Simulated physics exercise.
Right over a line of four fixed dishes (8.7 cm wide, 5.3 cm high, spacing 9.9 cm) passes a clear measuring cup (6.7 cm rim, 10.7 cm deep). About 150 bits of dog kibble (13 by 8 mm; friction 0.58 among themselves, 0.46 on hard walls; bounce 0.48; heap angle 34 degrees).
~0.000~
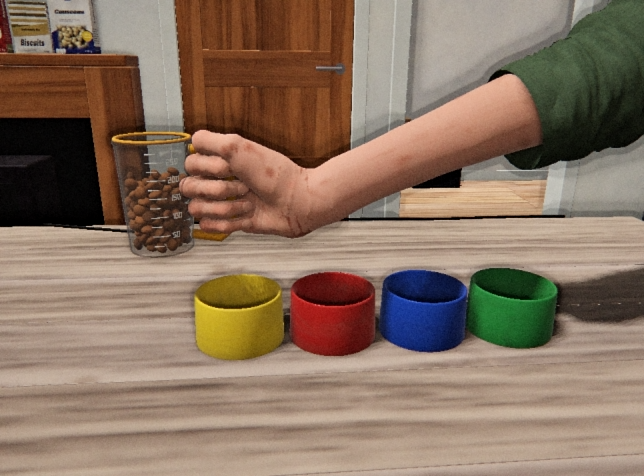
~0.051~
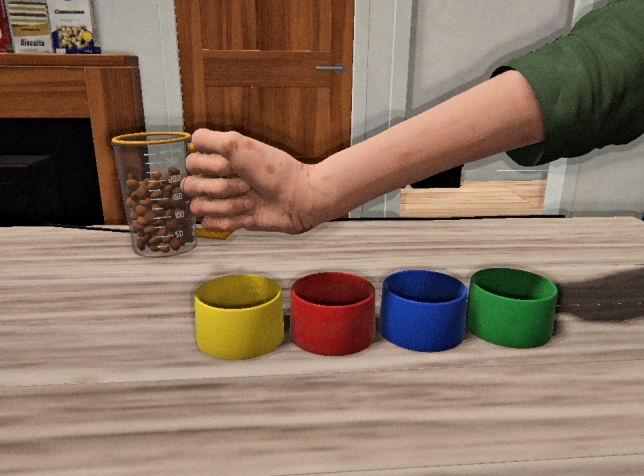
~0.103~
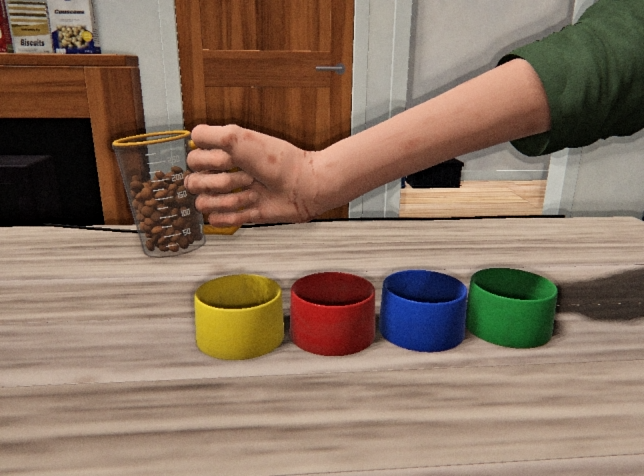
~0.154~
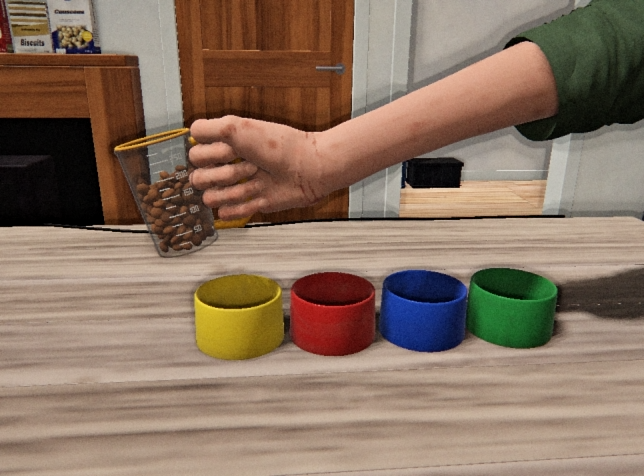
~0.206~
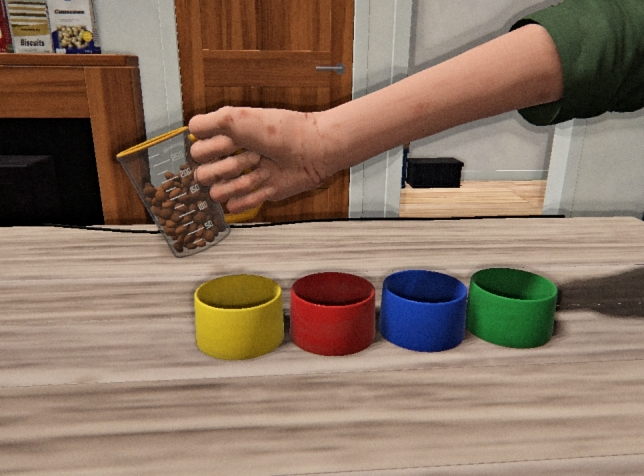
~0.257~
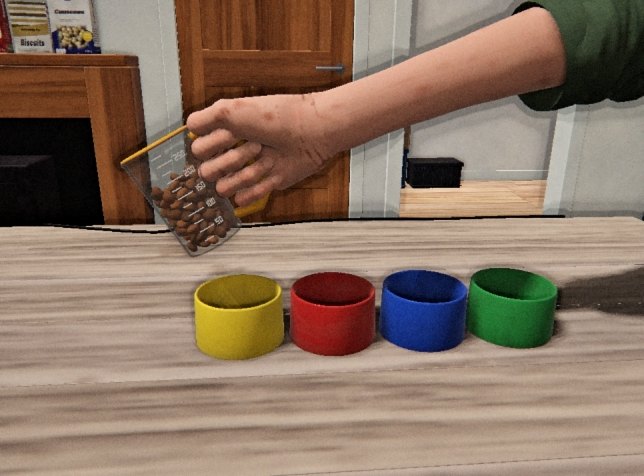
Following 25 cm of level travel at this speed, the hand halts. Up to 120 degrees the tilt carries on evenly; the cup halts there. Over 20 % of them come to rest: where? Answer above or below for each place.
Red: Below, blue: Below, green: Below, yellow: Above, counter: Below.
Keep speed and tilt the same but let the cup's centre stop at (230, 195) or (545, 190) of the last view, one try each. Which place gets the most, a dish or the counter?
Most lands at counter on the first run and at yellow on the second.
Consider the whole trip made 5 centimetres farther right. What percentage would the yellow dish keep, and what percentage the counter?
Yellow 20, counter 20.
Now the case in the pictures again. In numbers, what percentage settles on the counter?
About 10 percent.
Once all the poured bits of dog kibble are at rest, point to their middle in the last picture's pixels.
Estimated resting centre: Around (247, 320).
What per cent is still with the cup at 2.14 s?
Approx. 0 % - an estimate.
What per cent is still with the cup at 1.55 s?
About 0 per cent.
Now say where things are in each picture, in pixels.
In the first picture, cup at (158, 194), tilt 0 degrees, lip at (115, 138), moved 0.0 cm; middle of the pieces at (165, 208); yellow dish at (239, 292); red dish at (333, 289); blue dish at (425, 286); green dish at (513, 284).
In the second picture, cup at (159, 194), tilt 2 degrees, lip at (115, 139), moved 0.1 cm; middle of the pieces at (167, 208).
In the third picture, cup at (164, 194), tilt 6 degrees, lip at (116, 143), moved 0.6 cm; middle of the pieces at (173, 207).
In the fourth picture, cup at (171, 194), tilt 14 degrees, lip at (118, 148), moved 1.3 cm; middle of the pieces at (182, 206).
In the fifth picture, cup at (179, 194), tilt 21 degrees, lip at (120, 155), moved 2.0 cm; middle of the pieces at (191, 205).
In the sixth picture, cup at (186, 194), tilt 29 degrees, lip at (124, 162), moved 2.7 cm; middle of the pieces at (199, 203); yellow dish at (239, 292); red dish at (333, 289); blue dish at (425, 286); green dish at (513, 284). The cup turns about 145 degrees a second and travels 14 cm a second.
After 1.04 s, tilt 120 degrees; cup holds 65 %, yellow 25 %.
After 1.55 s, tilt 120 degrees; cup holds 0 %, red 5 %, yellow 85 %.
Then, at 2.14 s, tilt 120 degrees; cup holds 0 %, red 5 %, yellow 85 %.
In the end, at 2.4 s, red 5 %, blue 0 %, green 0 %, yellow 85 %, counter 10 %.
